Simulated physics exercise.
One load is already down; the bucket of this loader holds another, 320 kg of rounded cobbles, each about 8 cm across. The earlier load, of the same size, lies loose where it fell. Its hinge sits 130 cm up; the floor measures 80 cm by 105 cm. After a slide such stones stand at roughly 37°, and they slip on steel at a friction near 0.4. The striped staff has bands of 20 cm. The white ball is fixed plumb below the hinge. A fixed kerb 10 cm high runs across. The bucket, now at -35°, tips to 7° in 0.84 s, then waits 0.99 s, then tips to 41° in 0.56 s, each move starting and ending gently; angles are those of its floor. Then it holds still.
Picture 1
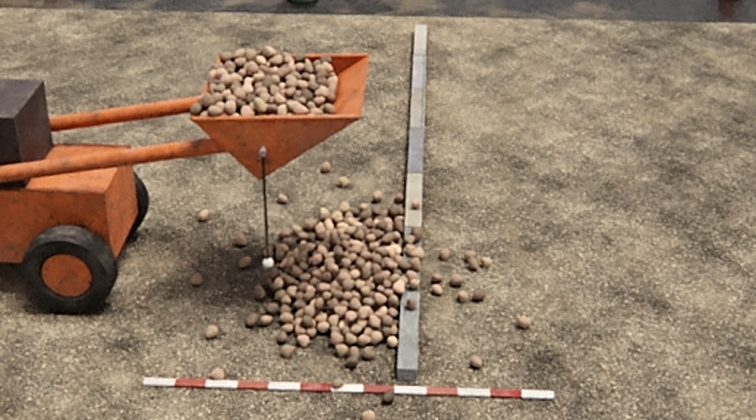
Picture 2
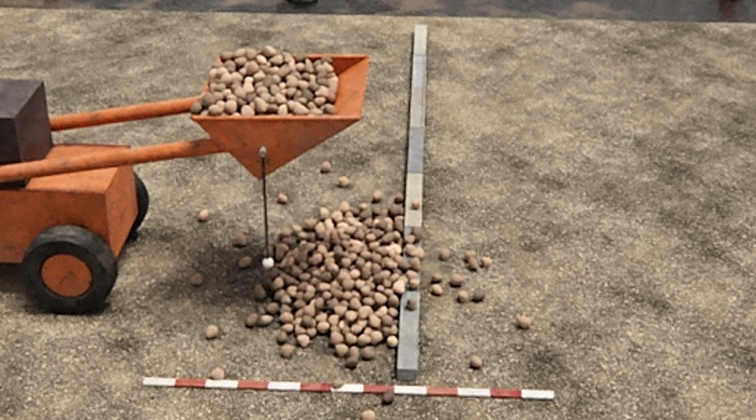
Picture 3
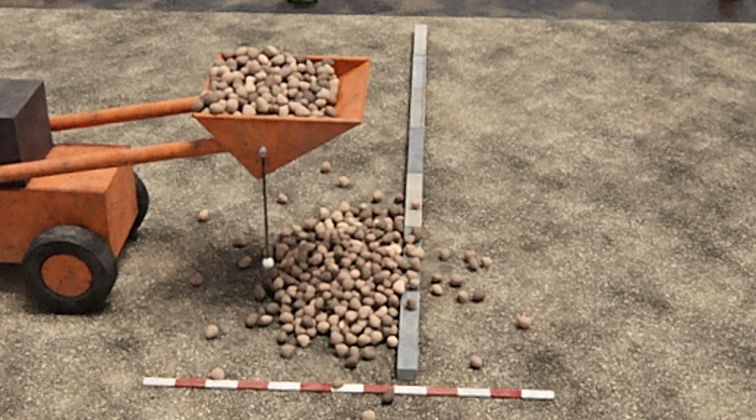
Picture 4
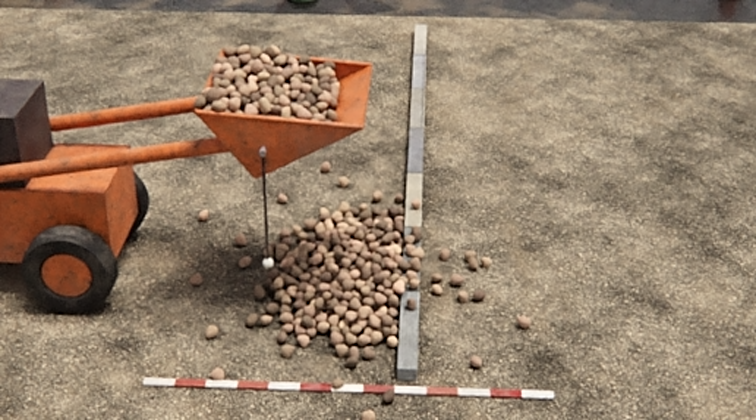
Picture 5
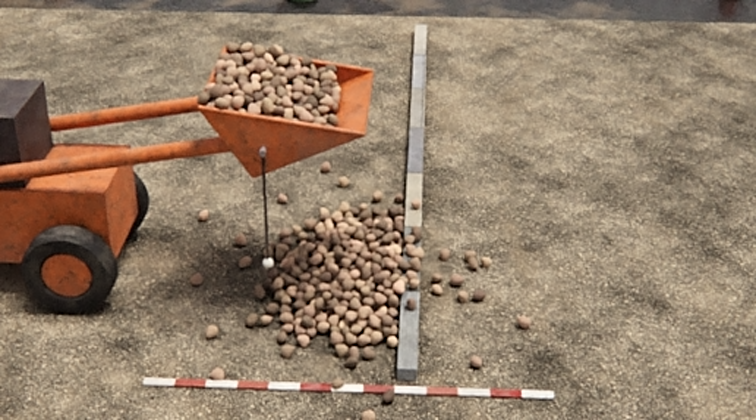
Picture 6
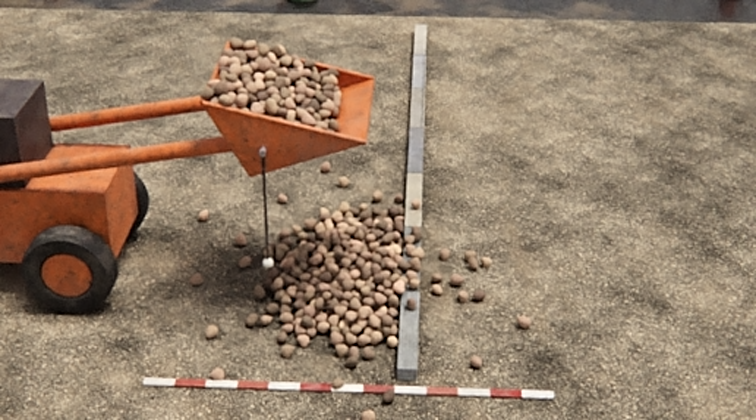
Orange loader bucket heaped with brown stones slowly tilting its right-hand lip downward above a loose pile beside a low kerb.
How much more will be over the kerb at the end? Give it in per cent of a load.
Some 42 per cent is added.
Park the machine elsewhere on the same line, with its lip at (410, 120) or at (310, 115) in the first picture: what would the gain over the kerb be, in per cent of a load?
Near 85 per cent from the first place, 5 from the second.
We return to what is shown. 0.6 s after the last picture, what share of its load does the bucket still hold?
Roughly 100 per cent is still inside.
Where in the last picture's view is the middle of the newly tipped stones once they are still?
Their middle is at about (403, 261).
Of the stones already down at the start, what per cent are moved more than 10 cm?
Roughly 5 per cent of them.
Then, 0.3 s after the last picture the floor is at 0°; in per cent of one load, 100 in the bucket, 98 on this side of the kerb, 3 over the kerb; the foremost stones are at (478, 291).
Then, 0.6 s after the last picture the floor is at 7°; in per cent of one load, 100 in the bucket, 98 on this side of the kerb, 3 over the kerb; the foremost stones are at (478, 291).
Then, 2.5 s after the last picture the floor is at 41°; in per cent of one load, 8 in the bucket, 173 on this side of the kerb, 20 over the kerb; the foremost stones are at (542, 295).
Then, 5.1 s after the last picture the floor is at 41°; in per cent of one load, 0 in the bucket, 156 on this side of the kerb, 44 over the kerb; the foremost stones are at (575, 296). Net gain over the kerb, 42.
